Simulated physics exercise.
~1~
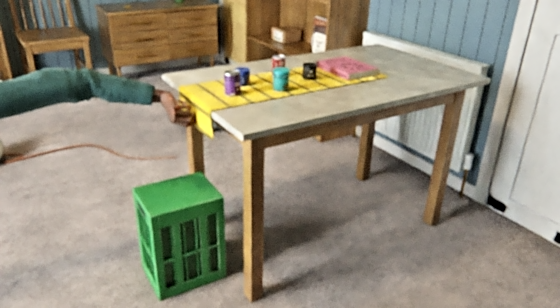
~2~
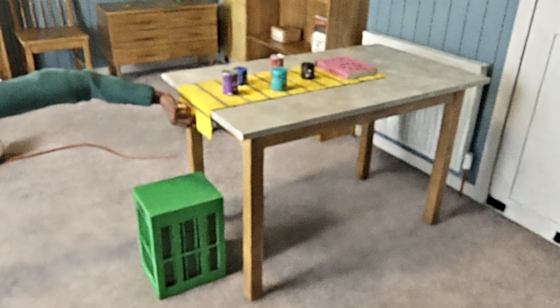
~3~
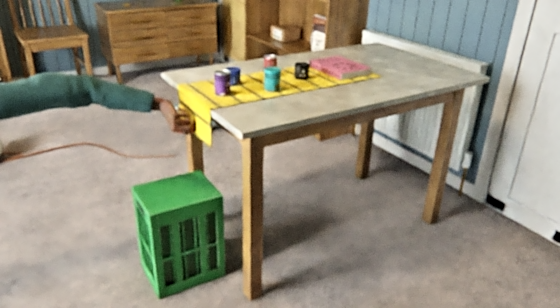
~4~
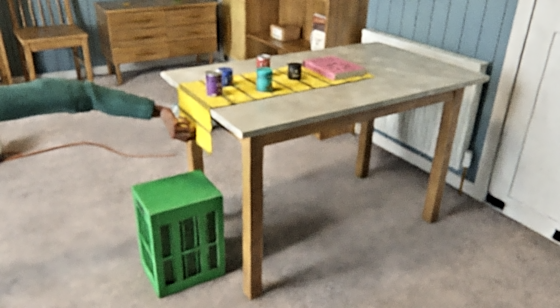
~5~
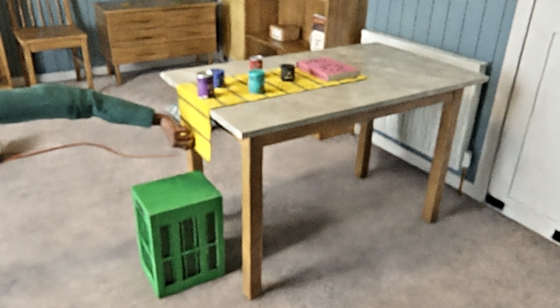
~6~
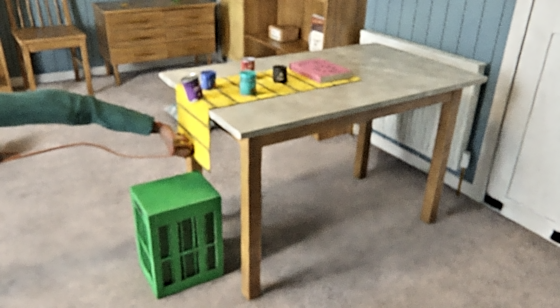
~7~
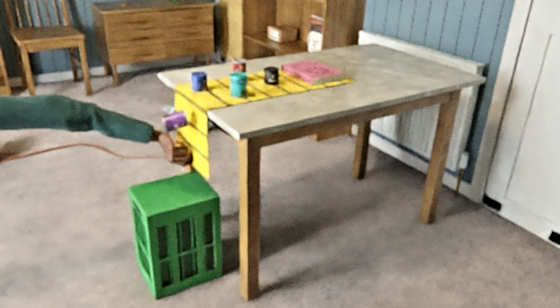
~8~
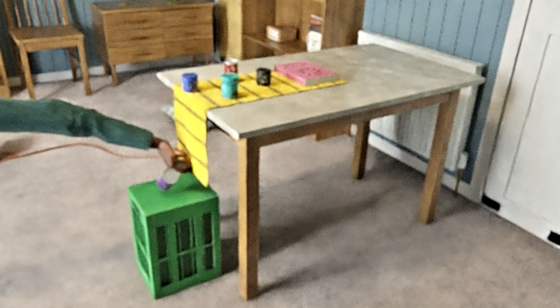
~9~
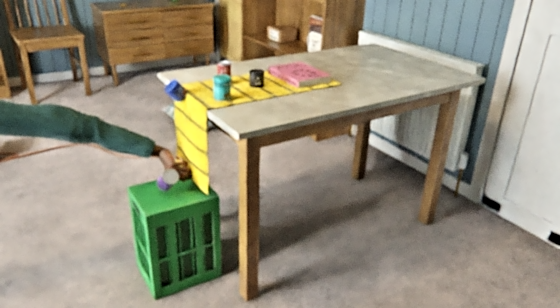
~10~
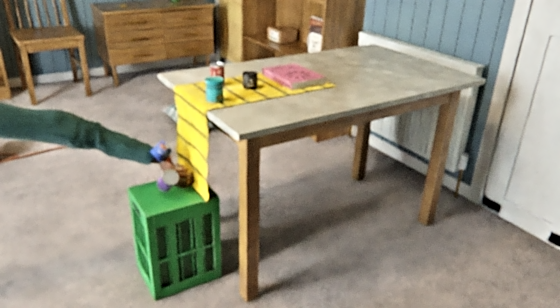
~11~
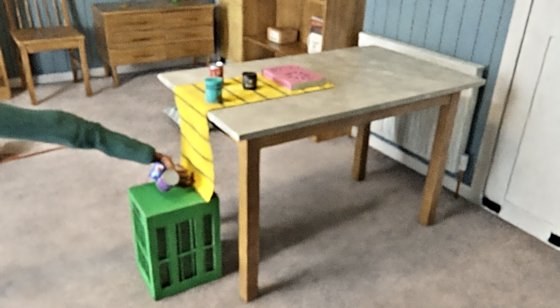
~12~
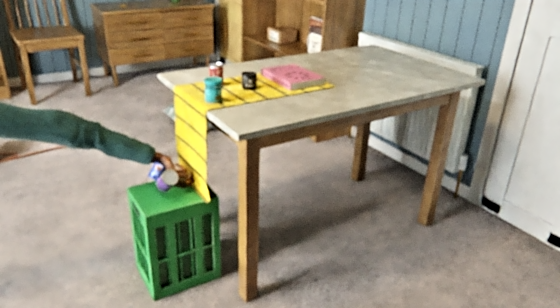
To begin with, a yellow cloth lies on a wooden-legged table, holding several small containers and a pink book, while a hand in a green sleeve grips its hanging left end. The hand slowly draws the cloth leftward, carrying everything on it toward the edge above a green crate. The purple can tips and drops over, coming down by the hand near the top of the crate. The blue pot follows as the cloth's hanging end reaches the crate. The pull then stops, with the turquoise, red and black containers and the book still on the table.
